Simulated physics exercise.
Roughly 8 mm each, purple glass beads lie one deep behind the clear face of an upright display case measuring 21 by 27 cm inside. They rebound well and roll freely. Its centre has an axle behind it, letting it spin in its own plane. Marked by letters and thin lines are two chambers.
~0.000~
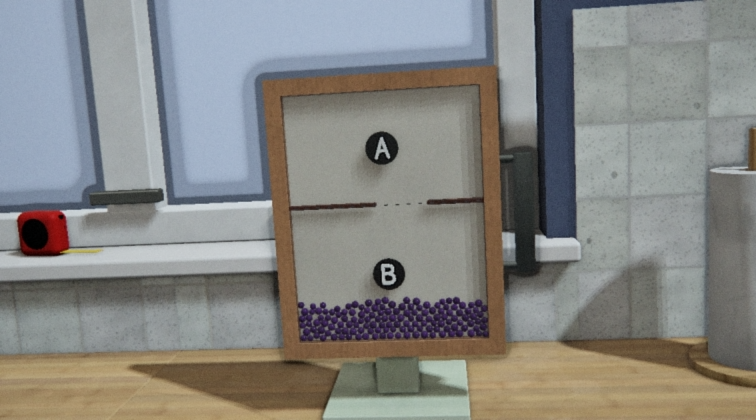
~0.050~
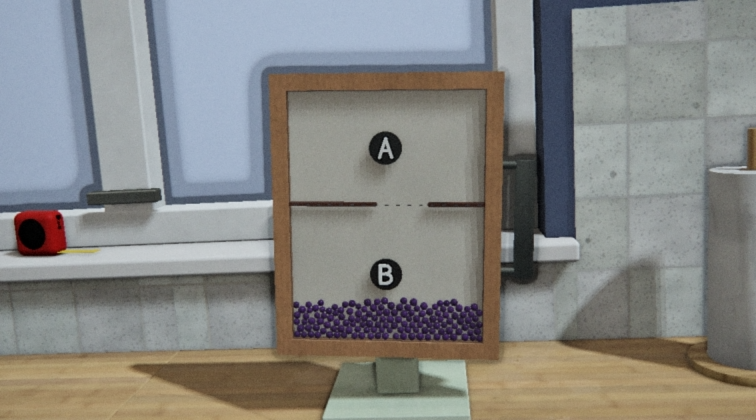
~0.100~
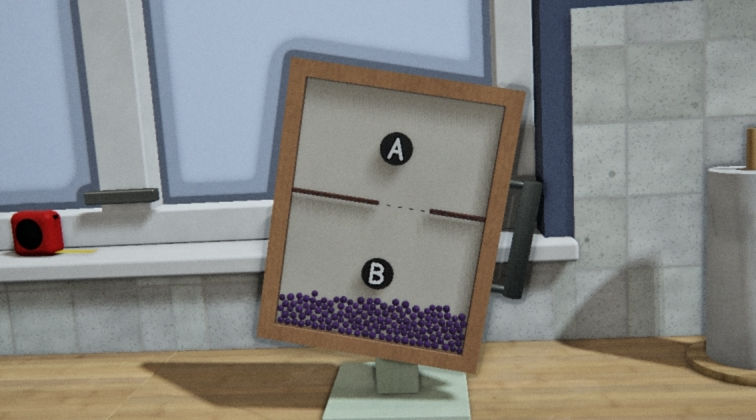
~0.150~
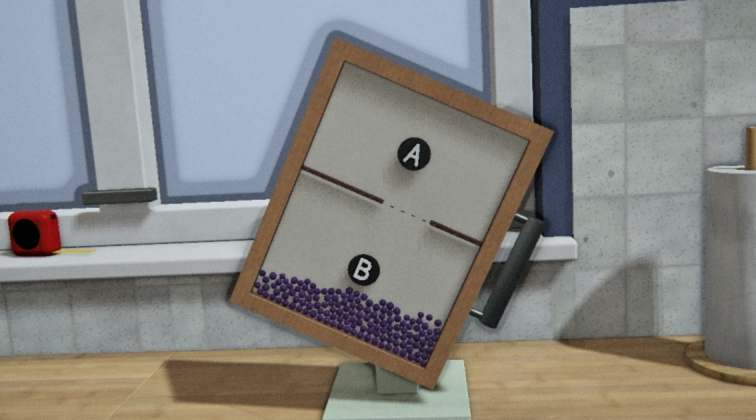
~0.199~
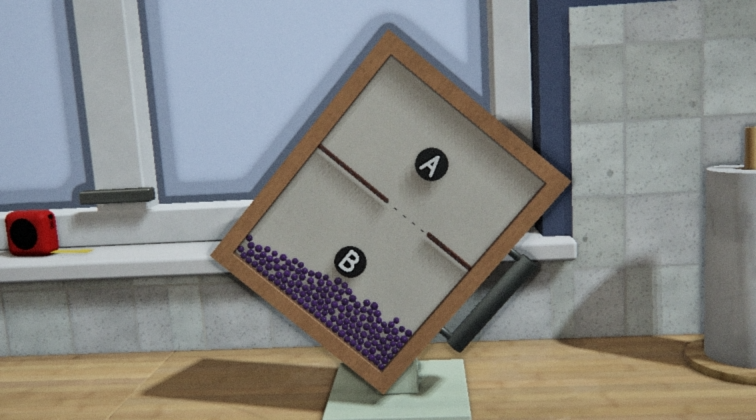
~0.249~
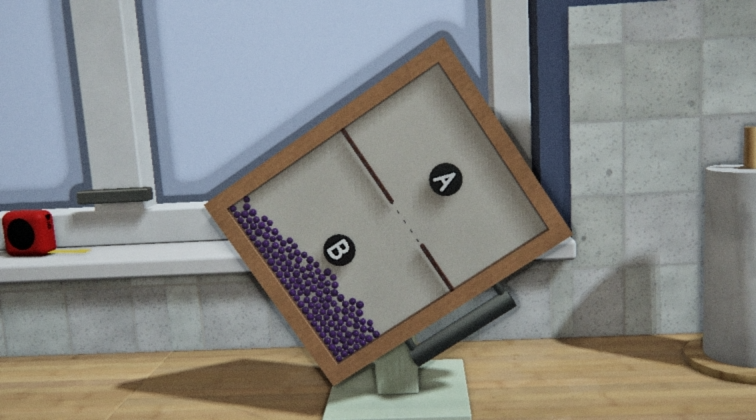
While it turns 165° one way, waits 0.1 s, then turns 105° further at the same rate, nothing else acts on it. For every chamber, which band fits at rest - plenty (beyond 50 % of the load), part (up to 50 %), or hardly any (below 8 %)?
Chamber A - plenty, chamber B - part.
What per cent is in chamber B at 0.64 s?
That comes to some 80 percent of the load.
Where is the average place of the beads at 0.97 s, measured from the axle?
Offset approx. 3 cm left, 6 cm below.
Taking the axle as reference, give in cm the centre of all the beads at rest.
Some 4 cm left and 8 cm below.
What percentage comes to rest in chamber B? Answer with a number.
That comes to near 30 percent.
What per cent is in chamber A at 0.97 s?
I'd put it around 70 in a hundred.
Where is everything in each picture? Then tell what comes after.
In the first picture, level; about 140 beads; beads' middle (392, 320); highest (385, 301); A (382, 148), B (389, 274).
In the second picture, turned 3° clockwise; beads' middle (389, 321); highest (321, 303).
In the third picture, turned 12° clockwise; beads' middle (377, 320); highest (315, 294); wall ends (291, 189) to (377, 203), (431, 211) to (487, 220).
In the fourth picture, turned 26° clockwise; beads' middle (355, 315); highest (263, 273).
In the fifth picture, turned 42° clockwise; beads' middle (331, 304); highest (249, 238).
In the sixth picture, turned 59° clockwise; beads' middle (310, 287); highest (247, 199); A (446, 180), B (339, 250).
After 0.64 s, it stands 165° clockwise; the beads' middle is 5 cm left of and level with the centre; A 20 %, B 80 %.
After 0.97 s, it has come round 217° clockwise; the beads' middle is 3 cm left of and 6 cm below the centre; A 70 %, B 30 %.
After 1.20 s, it has come round 270° clockwise; the beads' middle is 6 cm left of and 6 cm below the centre; A 70 %, B 30 %.
At rest by 2.1 s, it has come round 270° clockwise; A 70 %, B 30 %.
